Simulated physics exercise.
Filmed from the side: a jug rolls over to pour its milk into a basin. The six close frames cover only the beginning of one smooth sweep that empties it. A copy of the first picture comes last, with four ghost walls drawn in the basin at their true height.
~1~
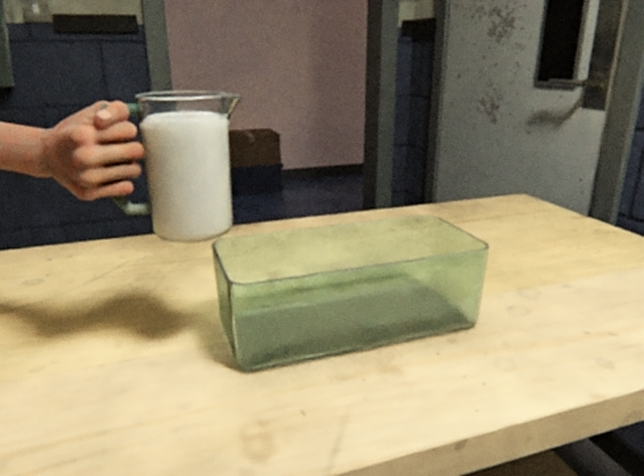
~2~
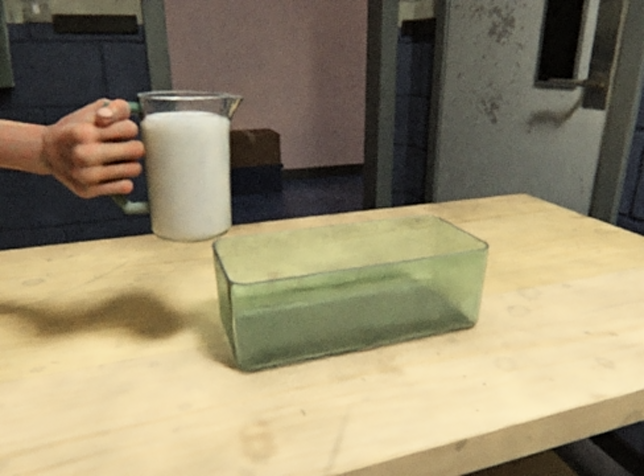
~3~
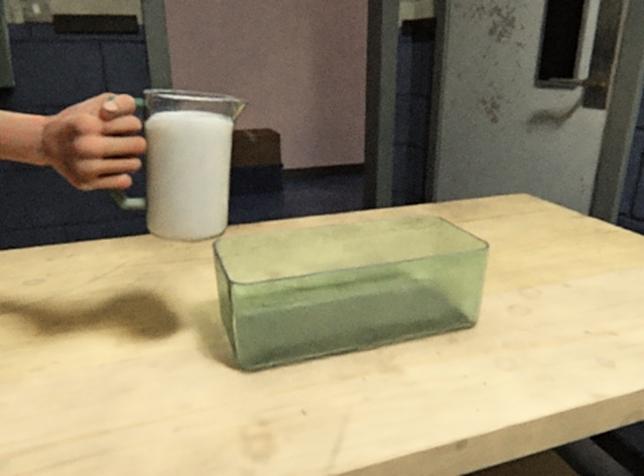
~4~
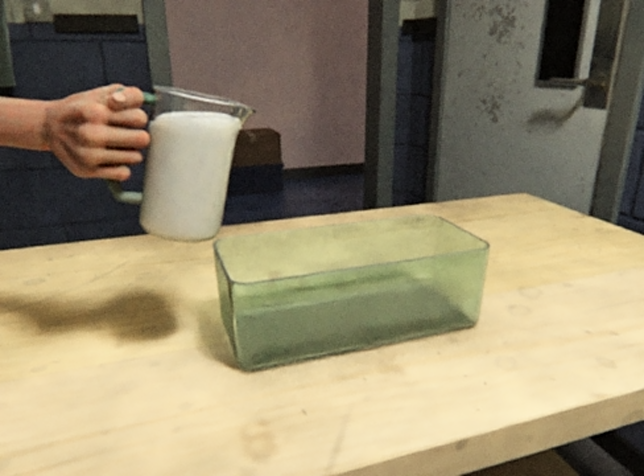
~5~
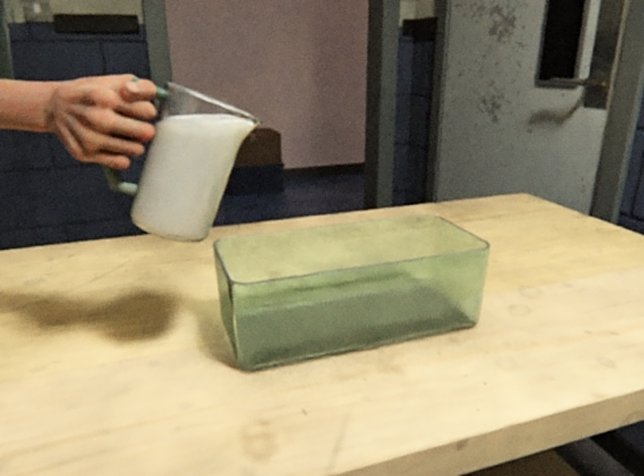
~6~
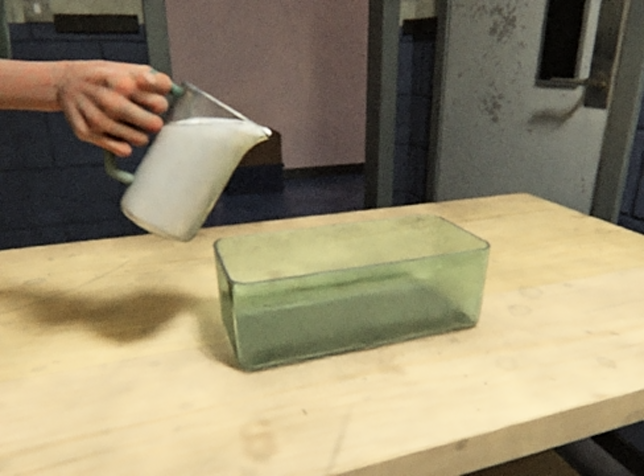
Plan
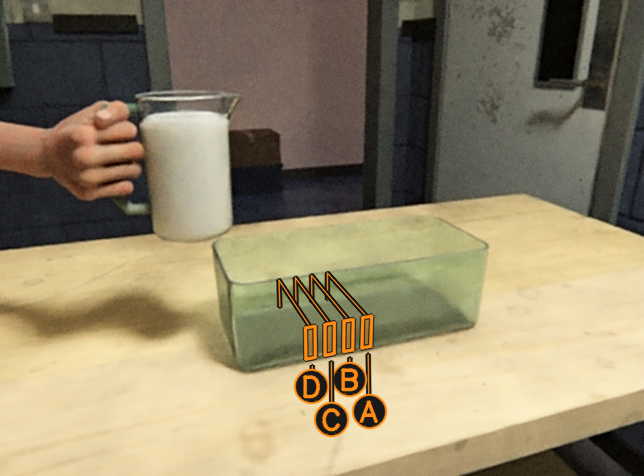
A hand held a glass jug of milk above a wooden table, beside a clear green basin, then gradually tilted it to the right until the milk reached the lip, with none leaving the jug.
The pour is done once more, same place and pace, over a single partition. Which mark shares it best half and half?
The best slot is C.
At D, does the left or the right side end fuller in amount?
The right side.
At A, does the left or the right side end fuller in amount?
More ends on the left.
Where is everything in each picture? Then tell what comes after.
In the first frame, upright, lip at (239, 96); basin from (236, 370) to (475, 323); nothing has left yet.
In the second frame, upright, lip at (241, 98); nothing has left yet.
In the third frame, tipped about 6°, lip at (246, 102); nothing has left yet.
In the fourth frame, tipped about 13°, lip at (254, 110); nothing has left yet.
In the fifth frame, tipped about 22°, lip at (262, 121); nothing has left yet.
In the sixth frame, tipped about 33°, lip at (268, 136); nothing has left yet.
In orange, A at (368, 354); B at (349, 358); C at (331, 361); D at (312, 365).
With A, about 92 % ends left of the wall and 6 % right of it.
With B, about 80 % ends left of the wall and 15 % right of it; 4 % is lost outside.
With C, about 49 % ends left of the wall and 50 % right of it.
With D, about 16 % ends left of the wall and 83 % right of it.
